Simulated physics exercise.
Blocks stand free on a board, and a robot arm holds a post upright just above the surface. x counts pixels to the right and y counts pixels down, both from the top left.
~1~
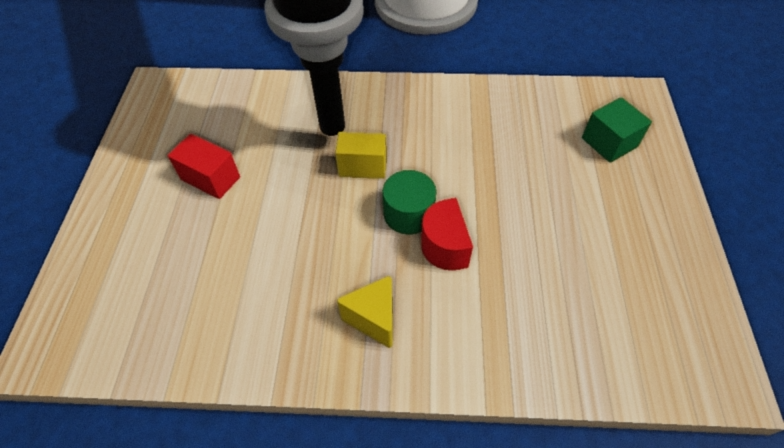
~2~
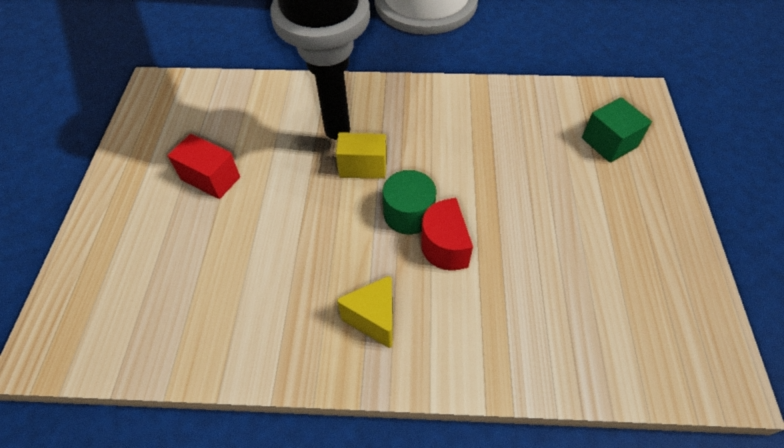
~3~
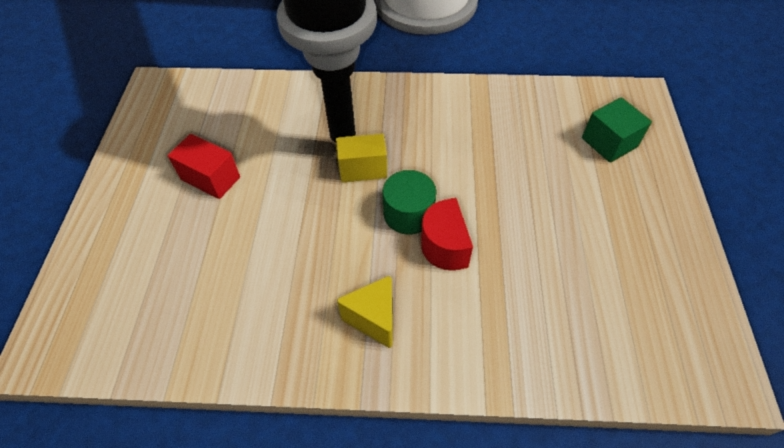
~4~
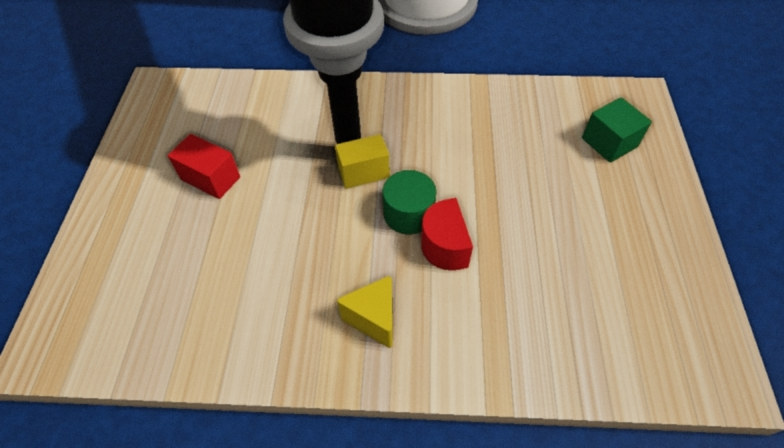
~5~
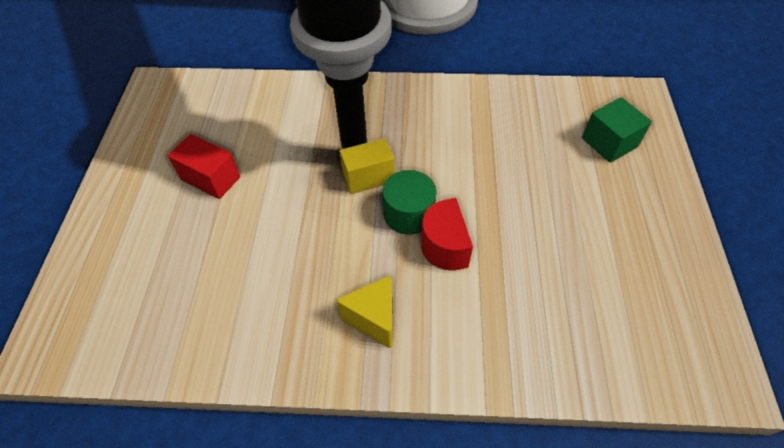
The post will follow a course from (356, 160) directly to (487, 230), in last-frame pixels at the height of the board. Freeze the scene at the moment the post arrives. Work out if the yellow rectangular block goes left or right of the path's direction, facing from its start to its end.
Its sideways move is to the right.
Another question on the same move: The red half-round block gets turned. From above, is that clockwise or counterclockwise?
Against the clock.
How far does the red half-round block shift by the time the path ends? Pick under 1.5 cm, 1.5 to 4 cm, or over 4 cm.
Once the path is done, the red half-round block lies more than 4 cm from its present place.
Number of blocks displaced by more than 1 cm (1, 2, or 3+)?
Three or more.
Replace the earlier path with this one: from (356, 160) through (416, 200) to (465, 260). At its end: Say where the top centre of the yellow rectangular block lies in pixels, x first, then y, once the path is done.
About (484, 265).
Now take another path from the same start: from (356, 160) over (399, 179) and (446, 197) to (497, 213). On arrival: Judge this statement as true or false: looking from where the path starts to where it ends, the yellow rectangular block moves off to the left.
False - the claim does not hold.
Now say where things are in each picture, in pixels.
The first frame shows tip of the post (333, 127), middles of tops, yellow rectangular block (361, 143), green round block (409, 190), red half-round block (447, 224).
The second frame shows post (338, 131), nothing pushed.
The third frame shows post (343, 135), yellow rectangular block (361, 146).
The fourth frame shows post (348, 139), yellow rectangular block (362, 149).
The fifth frame shows post (354, 143), yellow rectangular block (367, 154), green round block (409, 190), red half-round block (447, 224).
The first path, step by step. One third of the way, post (399, 166); yellow rectangular block (406, 180); green round block (433, 209); red half-round block (466, 250).
Two thirds of the way, post (444, 190); yellow rectangular block (447, 206), turned 20° clockwise; green round block (458, 244); red half-round block (488, 293).
At the end, post (491, 215); yellow rectangular block (477, 229), turned 50° clockwise; green round block (464, 267); red half-round block (496, 325), turned 30° anticlockwise.
